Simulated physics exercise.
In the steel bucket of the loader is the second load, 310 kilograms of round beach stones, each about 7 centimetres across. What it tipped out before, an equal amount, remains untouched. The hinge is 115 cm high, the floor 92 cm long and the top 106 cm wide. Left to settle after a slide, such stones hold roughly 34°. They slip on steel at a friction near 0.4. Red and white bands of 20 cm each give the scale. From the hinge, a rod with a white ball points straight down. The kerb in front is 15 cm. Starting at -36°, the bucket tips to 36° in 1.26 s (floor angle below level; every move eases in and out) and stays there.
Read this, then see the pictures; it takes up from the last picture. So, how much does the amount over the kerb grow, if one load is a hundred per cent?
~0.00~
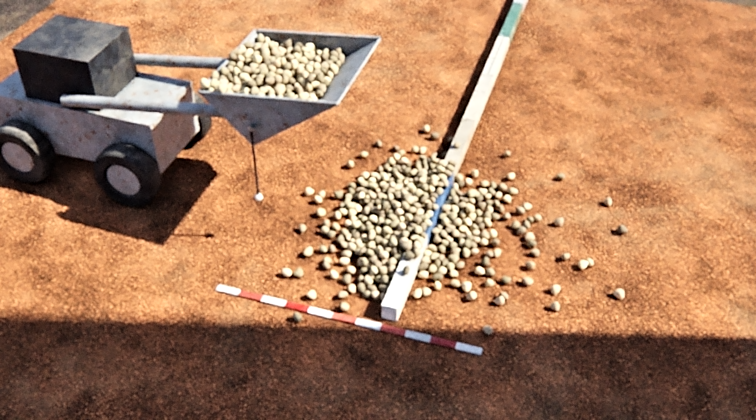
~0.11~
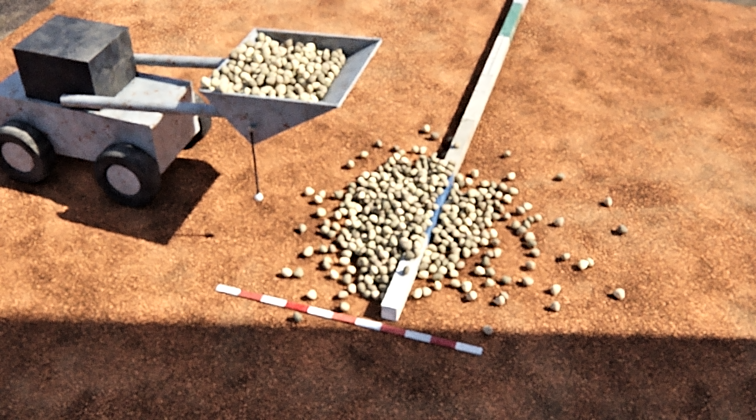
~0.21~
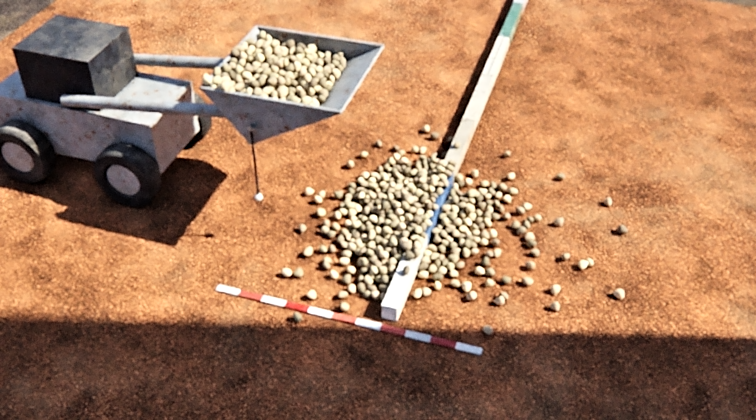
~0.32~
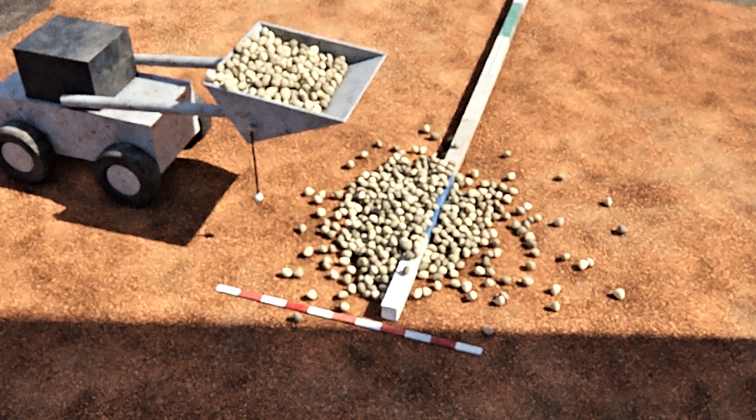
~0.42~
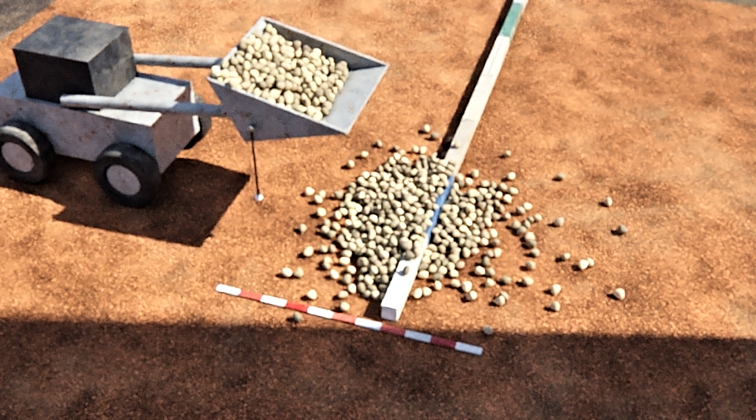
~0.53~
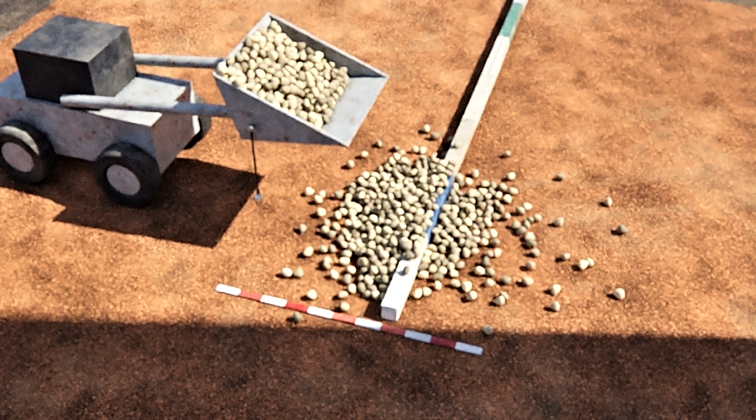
It grows by around 6 per cent.
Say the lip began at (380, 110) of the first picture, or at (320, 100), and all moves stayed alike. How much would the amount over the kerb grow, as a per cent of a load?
Close to 50 per cent, followed by close to 0 per cent.
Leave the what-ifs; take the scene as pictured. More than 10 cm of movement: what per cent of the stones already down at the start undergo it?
Close to 10 per cent.
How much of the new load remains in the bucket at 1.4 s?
Still inside: Some 55 %.
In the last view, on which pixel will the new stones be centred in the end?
They end up centred around (379, 204).
After 0.9 s the floor is at 24°; in per cent of one load, 100 in the bucket, 76 on this side of the kerb, 24 over the kerb; the foremost stones are at (588, 262).
After 1.4 s the floor is at 36°; in per cent of one load, 57 in the bucket, 120 on this side of the kerb, 24 over the kerb; the foremost stones are at (588, 262).
After 1.7 s the floor is at 36°; in per cent of one load, 13 in the bucket, 162 on this side of the kerb, 25 over the kerb; the foremost stones are at (588, 262).
After 4.2 s the floor is at 36°; in per cent of one load, 0 in the bucket, 170 on this side of the kerb, 30 over the kerb; the foremost stones are at (588, 262). Net gain over the kerb, 6.
